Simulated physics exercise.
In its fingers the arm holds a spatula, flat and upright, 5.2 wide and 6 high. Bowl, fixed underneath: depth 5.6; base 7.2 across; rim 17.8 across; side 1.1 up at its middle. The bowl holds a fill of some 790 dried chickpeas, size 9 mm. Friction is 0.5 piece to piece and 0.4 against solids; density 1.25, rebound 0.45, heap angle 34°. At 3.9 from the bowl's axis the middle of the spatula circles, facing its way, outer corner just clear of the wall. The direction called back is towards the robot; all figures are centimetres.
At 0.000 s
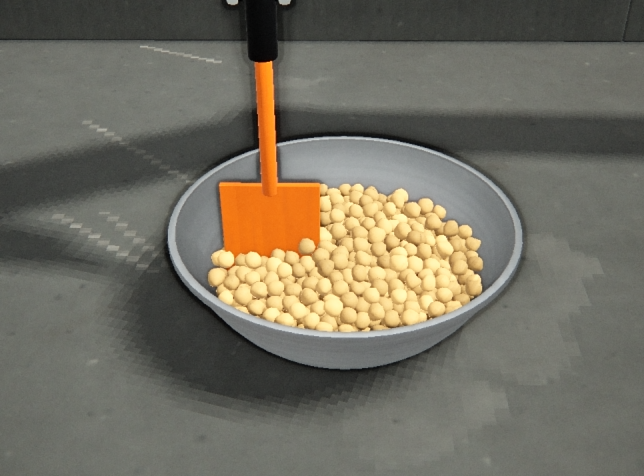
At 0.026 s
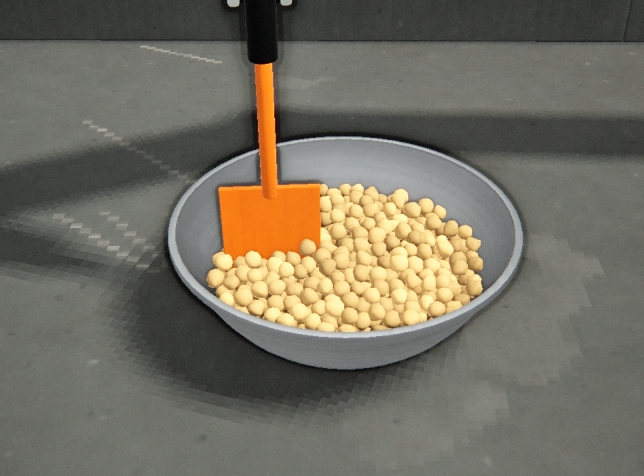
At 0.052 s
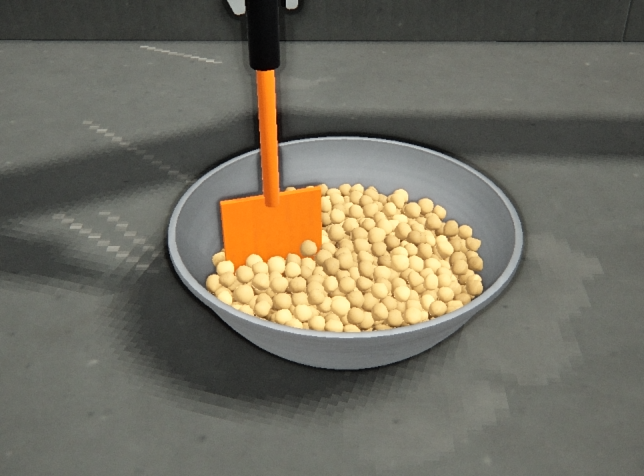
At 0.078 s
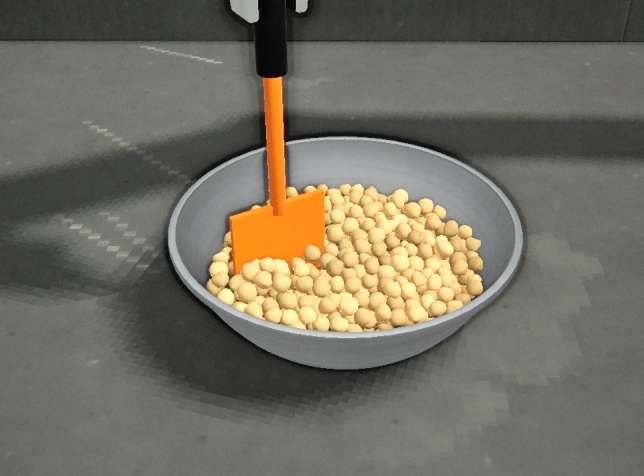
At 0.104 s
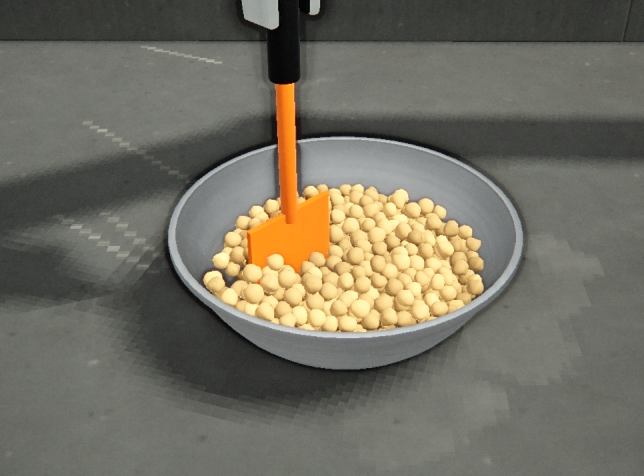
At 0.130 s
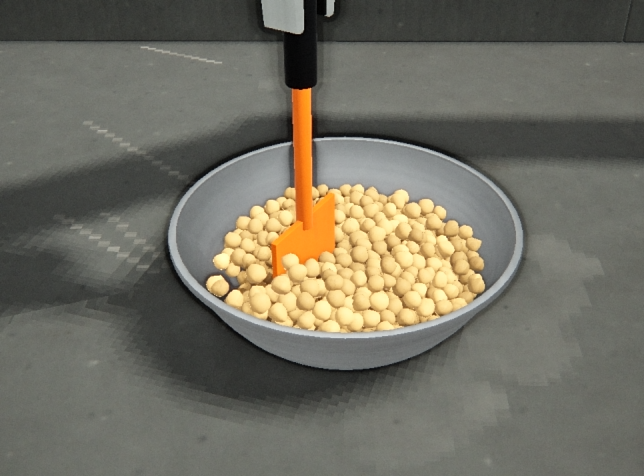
The footage shows a robot arm holding an orange spatula upright in a grey bowl of chickpeas; the blade starts at the back left, then moves a short way right through the chickpeas while turning partly edge-on.
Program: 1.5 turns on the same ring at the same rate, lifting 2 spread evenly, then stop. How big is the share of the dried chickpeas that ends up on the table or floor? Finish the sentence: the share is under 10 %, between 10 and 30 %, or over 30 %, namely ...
The share is between 10 and 30 %.
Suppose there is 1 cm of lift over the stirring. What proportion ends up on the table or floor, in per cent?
25 %.
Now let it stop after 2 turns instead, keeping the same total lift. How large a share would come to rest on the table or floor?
Estimate: Near 25 %.
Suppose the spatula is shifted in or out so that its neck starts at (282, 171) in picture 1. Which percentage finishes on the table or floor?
I'd say around 15 per cent.
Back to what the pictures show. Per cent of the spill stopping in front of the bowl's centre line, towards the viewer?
Around 40 percent of it.
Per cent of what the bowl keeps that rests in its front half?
Close to 50 in a hundred.
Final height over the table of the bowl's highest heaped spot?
I'd guess close to 5.5 centimetres.
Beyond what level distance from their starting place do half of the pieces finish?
Around 5 cm.
By 0.48 s, 247° round, highest piece 9 above the table; 704 in the bowl, 65 on the table or floor, 22 in flight or on the tool.
By 0.83 s, 75° round, highest piece 7 above the table; 630 in the bowl, 155 on the table or floor, 6 in flight or on the tool.
By 1.20 s, 180° round, highest piece 5 above the table; 623 in the bowl, 168 on the table or floor.
By 1.90 s, 180° round, highest piece 5 above the table; 623 in the bowl, 168 on the table or floor.
Final count, 623 in the bowl, 168 on the table or floor. That is 21 % on the table or floor.
